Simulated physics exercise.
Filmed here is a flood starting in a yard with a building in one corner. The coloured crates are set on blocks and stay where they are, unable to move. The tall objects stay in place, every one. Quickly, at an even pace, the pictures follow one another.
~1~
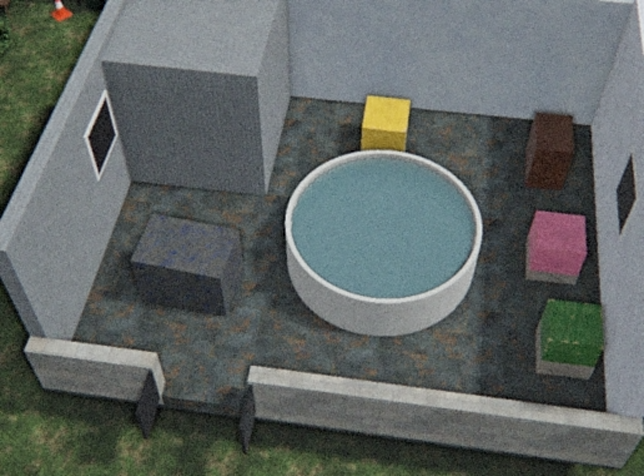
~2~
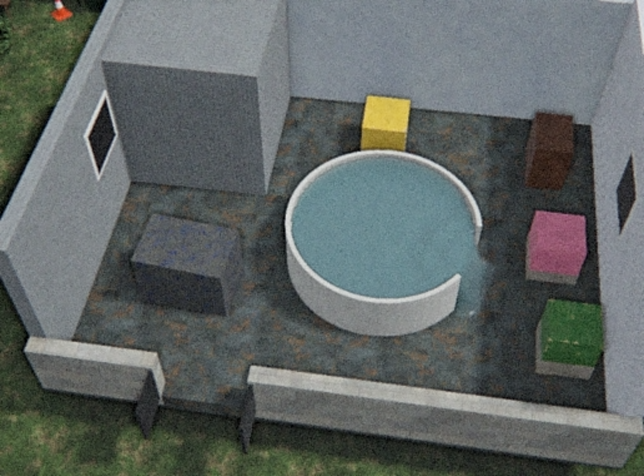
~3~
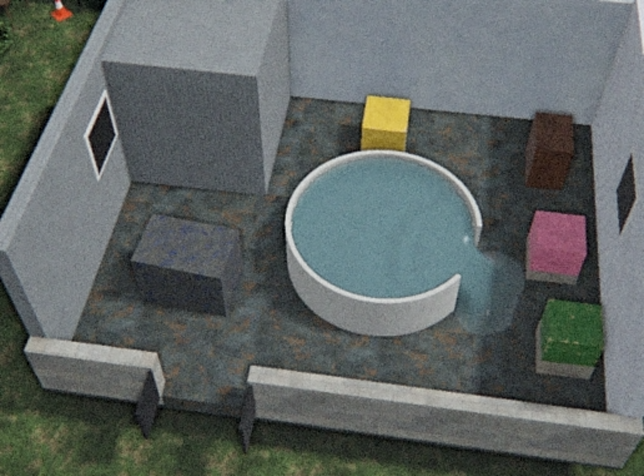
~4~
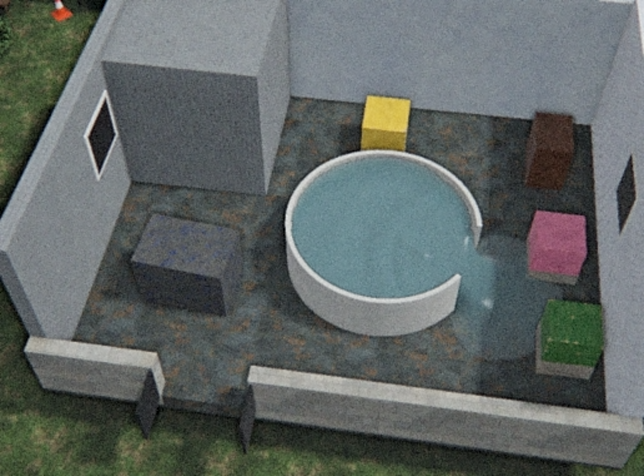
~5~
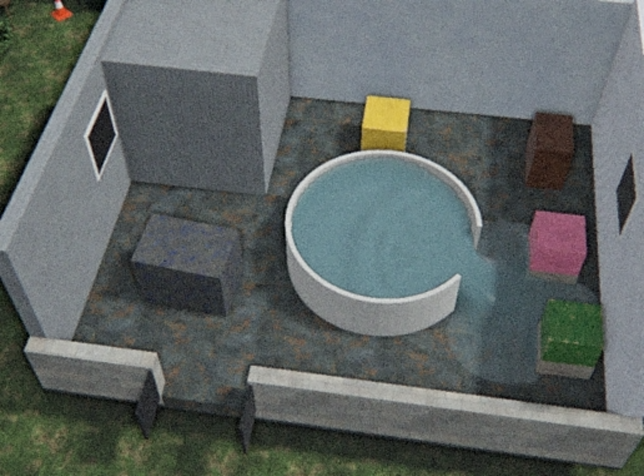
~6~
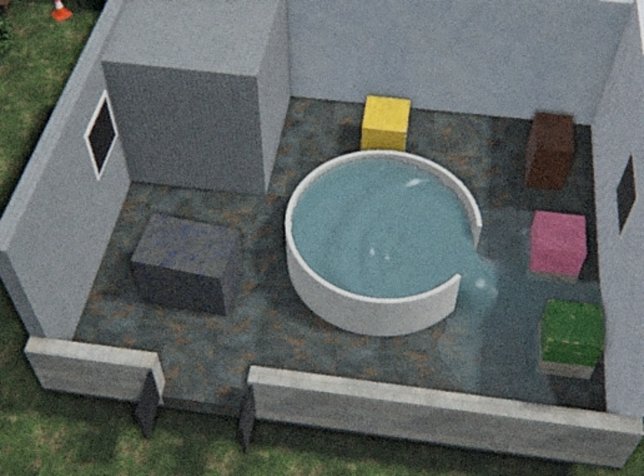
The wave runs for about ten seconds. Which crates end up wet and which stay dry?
The green crate gets wet; the pink crate gets wet; the yellow crate gets wet.
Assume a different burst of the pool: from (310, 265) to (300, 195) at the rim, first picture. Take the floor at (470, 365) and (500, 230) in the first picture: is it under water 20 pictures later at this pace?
Inundated, then untouched.
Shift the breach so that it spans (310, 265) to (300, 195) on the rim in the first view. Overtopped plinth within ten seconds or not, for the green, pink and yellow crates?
The green crate stays untouched; the pink crate stays untouched; the yellow crate stays untouched.
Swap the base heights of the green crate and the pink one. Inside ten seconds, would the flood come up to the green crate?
Green crate: Flooded.
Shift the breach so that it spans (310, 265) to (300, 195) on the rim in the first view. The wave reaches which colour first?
It's the one in green.
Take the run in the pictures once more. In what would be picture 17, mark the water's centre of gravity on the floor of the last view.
It is around (427, 273).
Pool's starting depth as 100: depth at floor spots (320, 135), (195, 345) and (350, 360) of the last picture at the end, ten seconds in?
Going in order, roughly 10, 12 and 12 %.
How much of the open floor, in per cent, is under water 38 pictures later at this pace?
Roughly 90 per cent.
A moment on, water covers 20 % of the floor; the green crate water round its plinth, the pink crate water round its plinth, the yellow crate not reached.
Next, water covers 40 % of the floor; the green crate water round its plinth, the pink crate water round its plinth, the yellow crate not reached.
Then, water covers 60 % of the floor; the green crate water round its plinth, the pink crate water round its plinth, the yellow crate water round its plinth.
Later, water covers 90 % of the floor; the green crate water round its plinth, the pink crate water round its plinth, the yellow crate water round its plinth.
In the end, water covers 100 % of the floor; the green crate was topped, the pink crate was topped, the yellow crate was topped.
